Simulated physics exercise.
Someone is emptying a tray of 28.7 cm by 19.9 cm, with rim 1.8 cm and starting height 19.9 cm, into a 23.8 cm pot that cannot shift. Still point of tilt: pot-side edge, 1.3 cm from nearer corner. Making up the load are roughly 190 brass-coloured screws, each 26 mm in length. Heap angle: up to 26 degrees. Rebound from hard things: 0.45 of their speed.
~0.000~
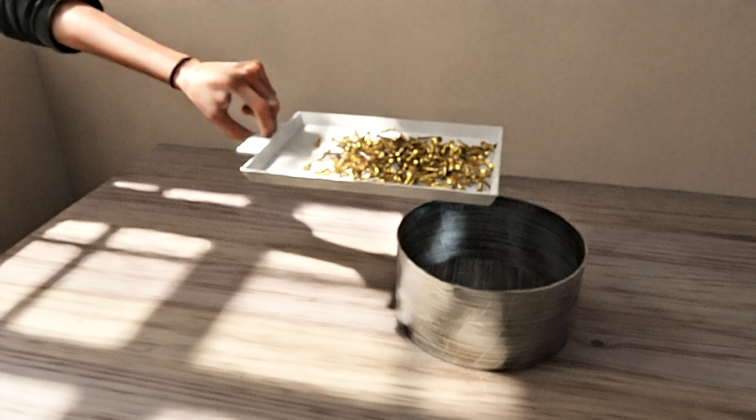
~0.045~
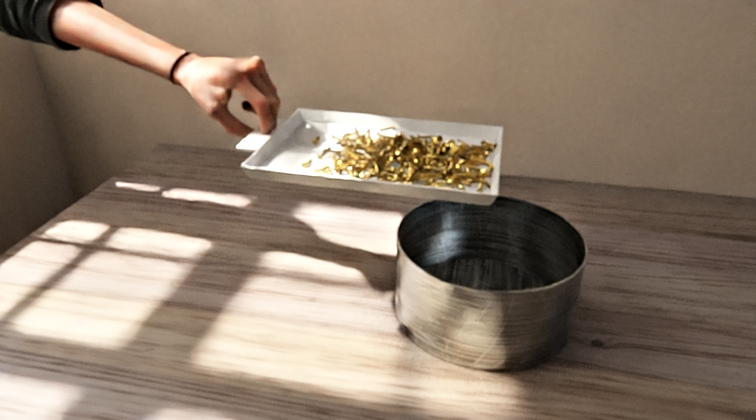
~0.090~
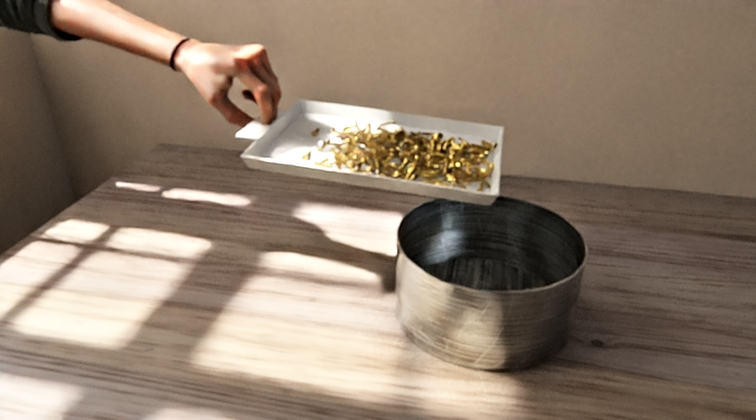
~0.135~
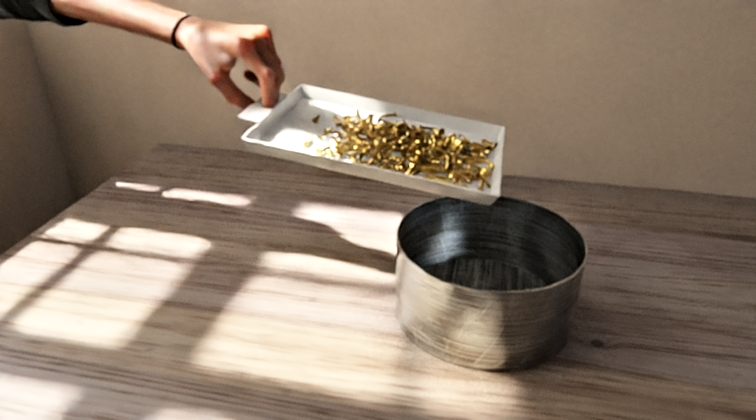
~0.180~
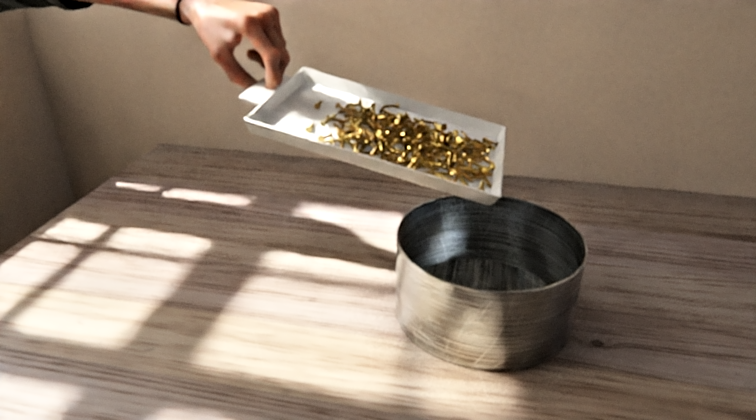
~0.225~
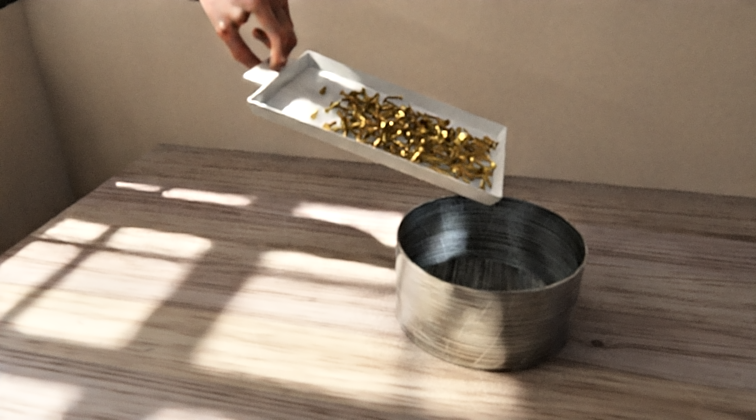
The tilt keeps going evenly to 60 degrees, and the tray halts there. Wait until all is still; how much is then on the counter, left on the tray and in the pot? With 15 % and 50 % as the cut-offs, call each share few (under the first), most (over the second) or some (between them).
My estimate: Counter: Few, left on the tray: Some, pot: Most.
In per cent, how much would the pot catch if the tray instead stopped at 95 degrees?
Then about 95 per cent.
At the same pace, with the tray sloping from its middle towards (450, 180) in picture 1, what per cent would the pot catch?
About 70 per cent.
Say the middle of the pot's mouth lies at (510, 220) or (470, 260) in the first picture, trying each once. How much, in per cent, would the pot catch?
Spot one: Some 70 per cent; spot two: Some 45 per cent.
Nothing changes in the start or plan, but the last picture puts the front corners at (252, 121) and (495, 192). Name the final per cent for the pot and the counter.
Pot: 60, counter: 5.
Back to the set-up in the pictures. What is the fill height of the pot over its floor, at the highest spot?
Around 2.5 cm above the floor.
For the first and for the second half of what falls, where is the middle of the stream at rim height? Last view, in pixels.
Around (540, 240), then around (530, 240).
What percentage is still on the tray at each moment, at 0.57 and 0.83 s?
About 100, 30.
Then, at 0.43 s, tilt 40 degrees; the tray holds 100 %, the pot 0 %.
After 0.57 s, tilt 55 degrees; the tray holds 100 %, the pot 0 %.
After 0.83 s, tilt 60 degrees; the tray holds 30 %, the pot 50 %.
By 2.2 s all is still; counter 5 %, tray 25 %, pot 75 %.
